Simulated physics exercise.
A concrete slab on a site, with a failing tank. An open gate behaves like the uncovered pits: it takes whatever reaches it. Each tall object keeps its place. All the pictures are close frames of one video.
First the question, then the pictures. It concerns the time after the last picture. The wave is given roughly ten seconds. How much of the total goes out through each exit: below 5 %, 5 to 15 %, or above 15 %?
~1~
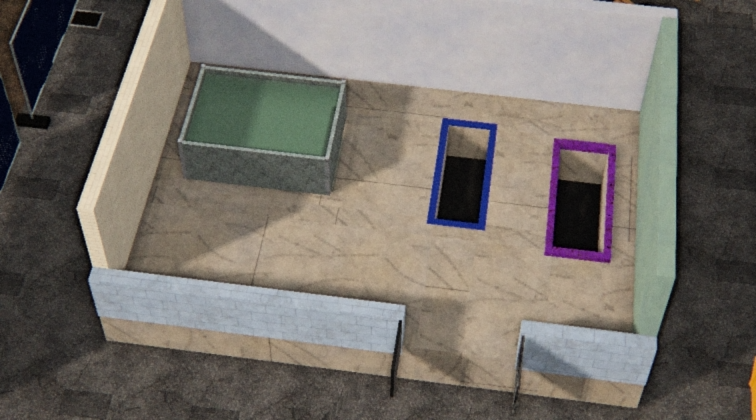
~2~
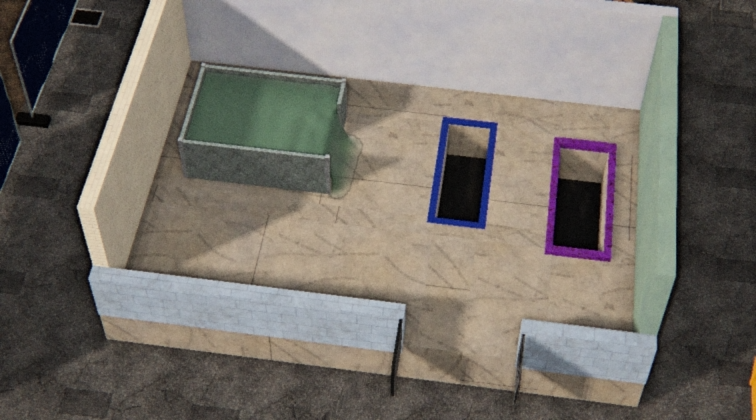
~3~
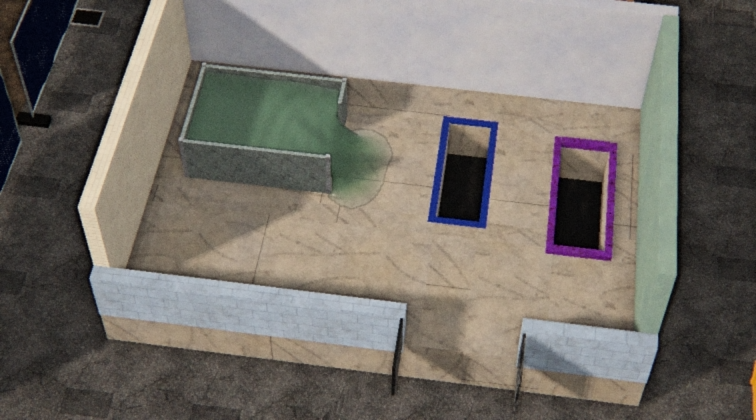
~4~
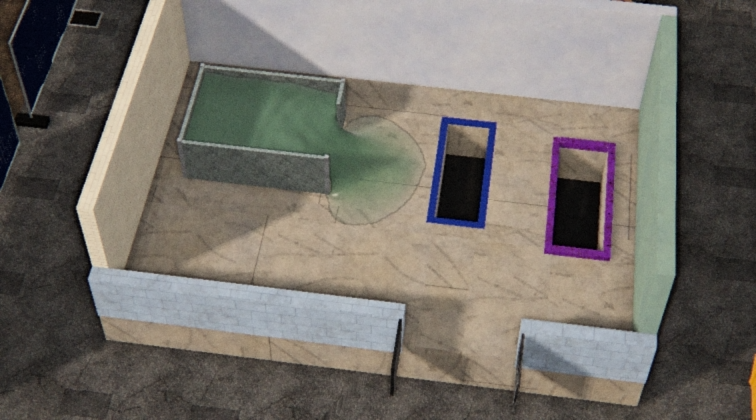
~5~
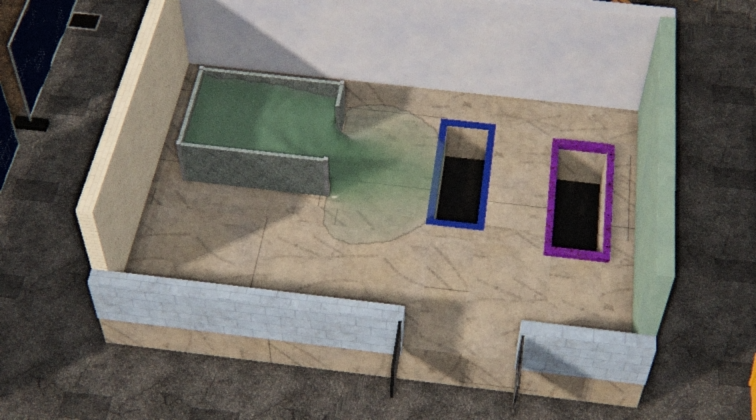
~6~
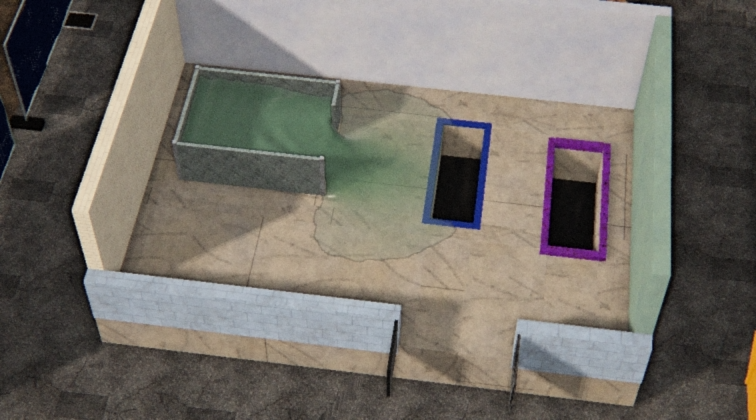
My prediction: The gate gets five to fifteen per cent; the blue pit gets in excess of fifteen per cent; the purple pit gets shy of five per cent.
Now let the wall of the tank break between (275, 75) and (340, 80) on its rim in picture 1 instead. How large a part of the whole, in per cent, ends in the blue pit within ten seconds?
Roughly 30 per cent goes to the blue pit.
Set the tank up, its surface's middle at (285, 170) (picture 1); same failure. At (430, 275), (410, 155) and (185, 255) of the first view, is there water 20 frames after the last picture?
Going through the three spots, I'd say swamped, high and dry, high and dry.
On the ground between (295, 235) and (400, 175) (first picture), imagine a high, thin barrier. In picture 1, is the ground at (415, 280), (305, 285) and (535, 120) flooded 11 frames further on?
Result in the order given: Unaffected, unaffected, drowned.
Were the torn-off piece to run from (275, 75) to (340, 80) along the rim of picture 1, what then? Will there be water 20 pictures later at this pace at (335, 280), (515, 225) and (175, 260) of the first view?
Well, the first is missed by the spill, the next hit by the spill, the last hit by the spill.
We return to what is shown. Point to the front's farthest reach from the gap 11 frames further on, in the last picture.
I'd say near (622, 338).
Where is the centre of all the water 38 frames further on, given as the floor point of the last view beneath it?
Around (389, 190).
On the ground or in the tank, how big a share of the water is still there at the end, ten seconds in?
I'd say roughly 30 percent.
A moment on, water covers 25 % of the floor; the gate 0 %, the blue pit 13 %, the purple pit 0 %.
Next, water covers 40 % of the floor; the gate 1 %, the blue pit 26 %, the purple pit 0 %.
Then, water covers 45 % of the floor; the gate 4 %, the blue pit 39 %, the purple pit 0 %.
Later, water covers 50 % of the floor; the gate 6 %, the blue pit 50 %, the purple pit 0 %.
In the end, water covers 50 % of the floor; the gate 10 %, the blue pit 60 %, the purple pit 0 %.
